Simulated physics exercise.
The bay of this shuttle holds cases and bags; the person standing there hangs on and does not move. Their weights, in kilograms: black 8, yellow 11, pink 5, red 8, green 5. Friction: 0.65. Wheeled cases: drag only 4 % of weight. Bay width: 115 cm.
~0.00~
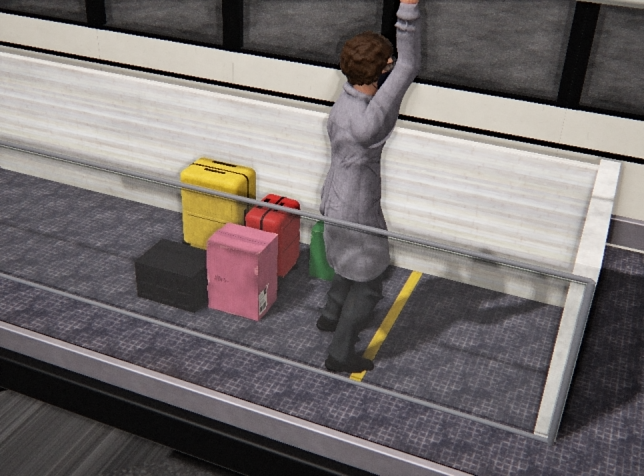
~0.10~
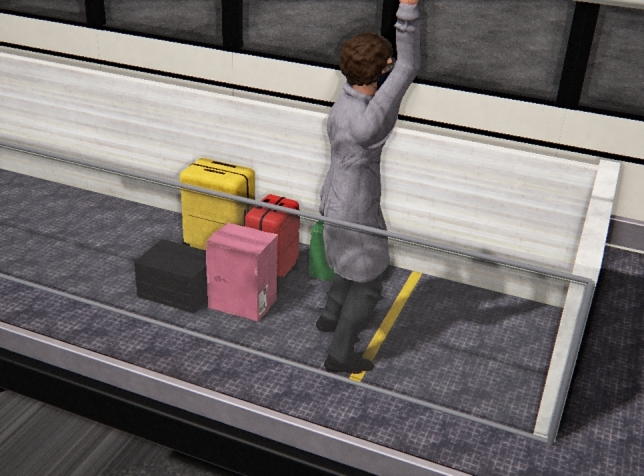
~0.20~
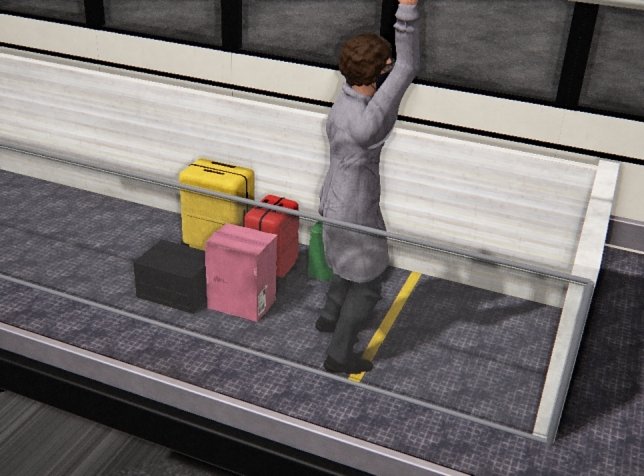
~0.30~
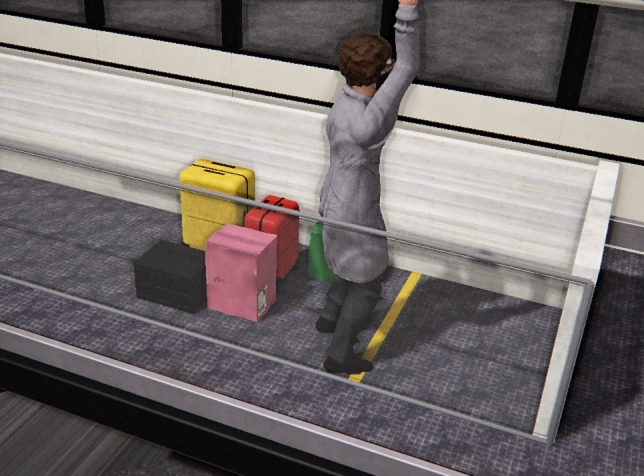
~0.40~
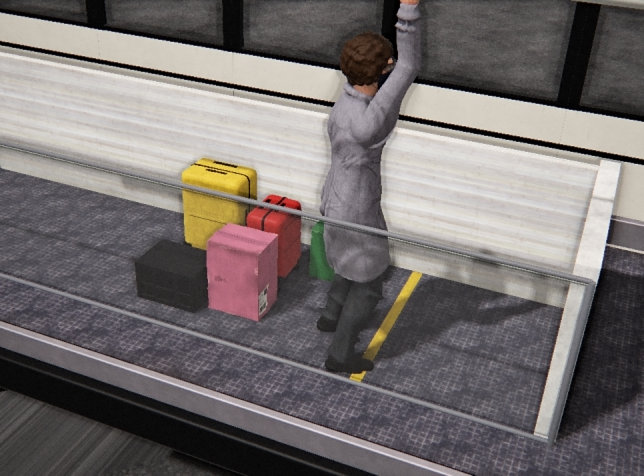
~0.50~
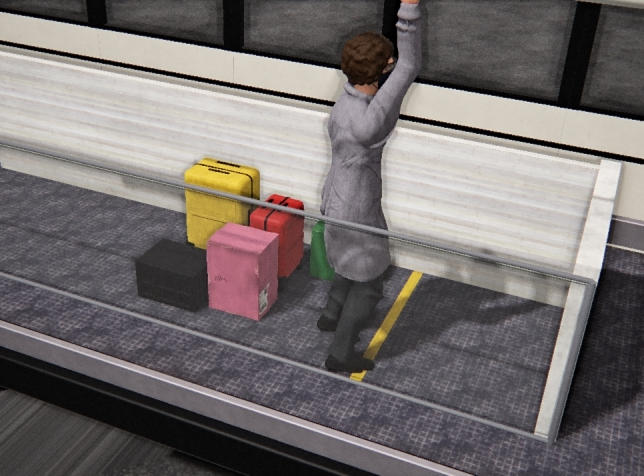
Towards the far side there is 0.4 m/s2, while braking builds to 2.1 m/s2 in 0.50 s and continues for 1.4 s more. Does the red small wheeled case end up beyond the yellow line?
Yes.
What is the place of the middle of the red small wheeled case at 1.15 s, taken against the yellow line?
Some 50 cm short of it.
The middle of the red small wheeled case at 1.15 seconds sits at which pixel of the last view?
Roughly at pixel (318, 252).
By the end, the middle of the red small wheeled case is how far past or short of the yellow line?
Some 60 cm past it.
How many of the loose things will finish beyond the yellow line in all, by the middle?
The number is 2.
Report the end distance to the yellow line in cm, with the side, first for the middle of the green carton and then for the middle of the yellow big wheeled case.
Green carton 30 past, yellow big wheeled case 0 short.
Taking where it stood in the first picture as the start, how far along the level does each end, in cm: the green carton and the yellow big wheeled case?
Green carton: 80; yellow big wheeled case: 120.
After 0.75 s the red small wheeled case is 69 cm short of the yellow line, tilted 0°, near (290, 245) in the last picture's view; the black crate 121 cm short of the yellow line, tilted 0°.
After 1.15 s the red small wheeled case is 51 cm short of the yellow line, tilted 0°, near (318, 252) in the last picture's view; the black crate 121 cm short of the yellow line, tilted 0°.
After 1.65 s the red small wheeled case is 10 cm short of the yellow line, tilted 0°, near (382, 271) in the last picture's view; the black crate 121 cm short of the yellow line, tilted 0°.
When all is still (3.5 s), black crate stops short of the yellow line; yellow big wheeled case stops short of the yellow line; pink pack stops short of the yellow line; red small wheeled case crosses the yellow line; green carton crosses the yellow line.
